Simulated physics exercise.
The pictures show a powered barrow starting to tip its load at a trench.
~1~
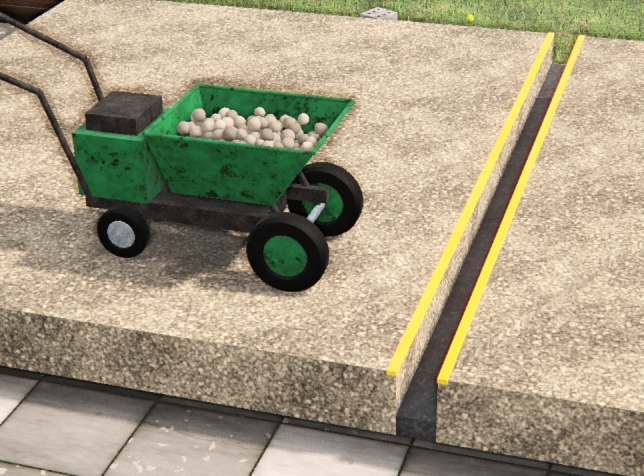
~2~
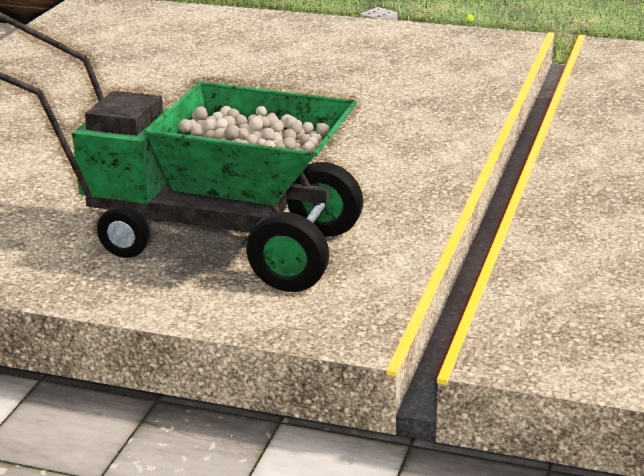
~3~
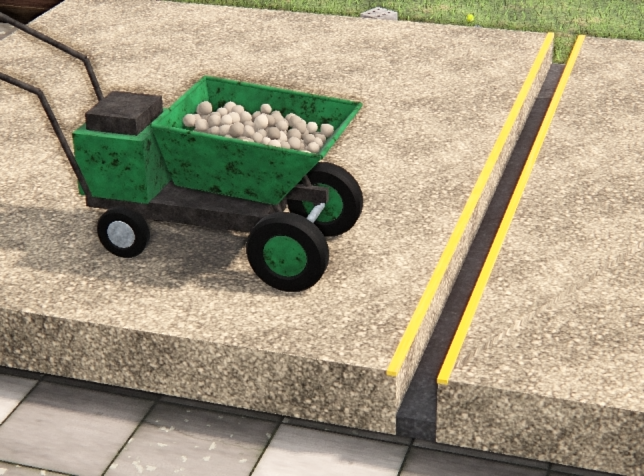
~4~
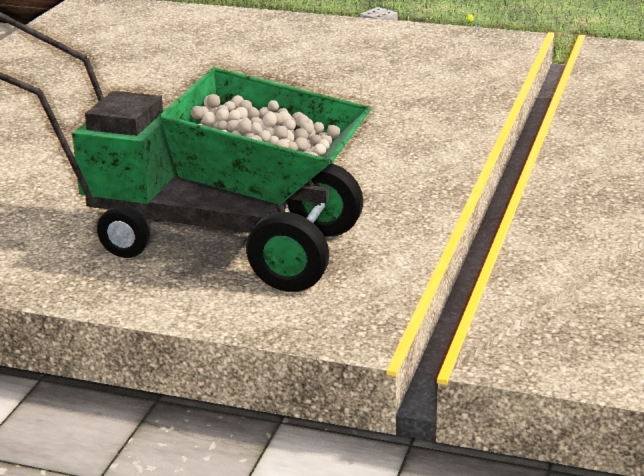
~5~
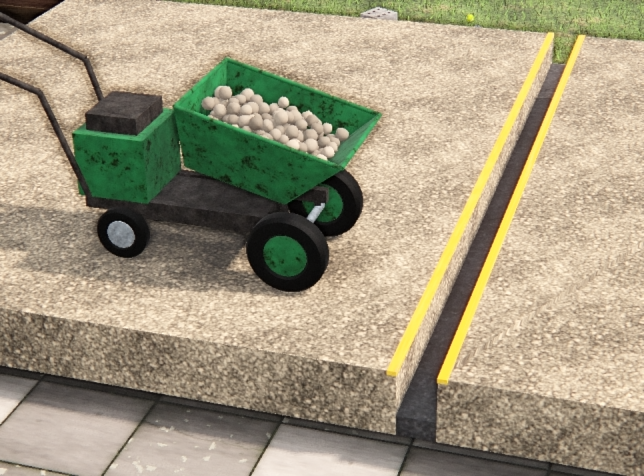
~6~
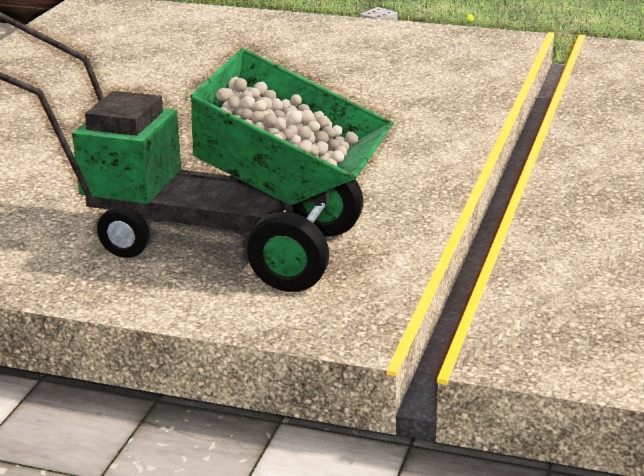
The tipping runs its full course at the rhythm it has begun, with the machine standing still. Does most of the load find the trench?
The trench ends with over half of it.
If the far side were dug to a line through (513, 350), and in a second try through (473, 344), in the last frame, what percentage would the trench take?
The first gives 100 %, the second 90 %.
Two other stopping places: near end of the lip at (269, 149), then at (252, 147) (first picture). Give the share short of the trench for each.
Roughly 50 per cent, and 60 per cent.
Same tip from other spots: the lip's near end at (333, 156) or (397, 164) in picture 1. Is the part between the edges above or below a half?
At the first place above a half, at the second the smaller part.
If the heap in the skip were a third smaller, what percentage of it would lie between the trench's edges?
Some 80 per cent.
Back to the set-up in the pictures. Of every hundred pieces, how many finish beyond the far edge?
It comes to 10 per cent or so.
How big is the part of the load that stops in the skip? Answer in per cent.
About 0 per cent.
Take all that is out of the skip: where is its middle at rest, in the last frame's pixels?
Close to (457, 292).
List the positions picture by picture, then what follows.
The first picture shows lip of the skip near (312, 154), level; top of the load near (250, 135), river pebbles; first edge of the trench near (409, 334); far edge near (458, 342), the trench under half as wide as the skip, and about as deep as wide.
The second picture shows lip of the skip near (315, 155), tipped barely; top of the load near (234, 131).
The third picture shows lip of the skip near (321, 157), tipped barely; top of the load near (234, 129).
The fourth picture shows lip of the skip near (330, 162), tipped a little; top of the load near (233, 124).
The fifth picture shows lip of the skip near (341, 169), tipped clearly; top of the load near (243, 118).
The sixth picture shows lip of the skip near (354, 178), tipped clearly; top of the load near (242, 114); first edge of the trench near (409, 334); far edge near (458, 342).
Shortly afterwards, skip tipped steeply; the whole lot in the skip.
Next, skip tipped right over; near two thirds in the skip; a little short of the trench; near a quarter in or heaped over the trench; only a few beyond it; only a few falling.
Some moments later, skip tipped right over; a little in the skip; a little short of the trench; near two thirds in or heaped over the trench; a little beyond it.
In the end, skip tipped right over; only a few in the skip; a little short of the trench; the bulk in or heaped over the trench; a little beyond it.
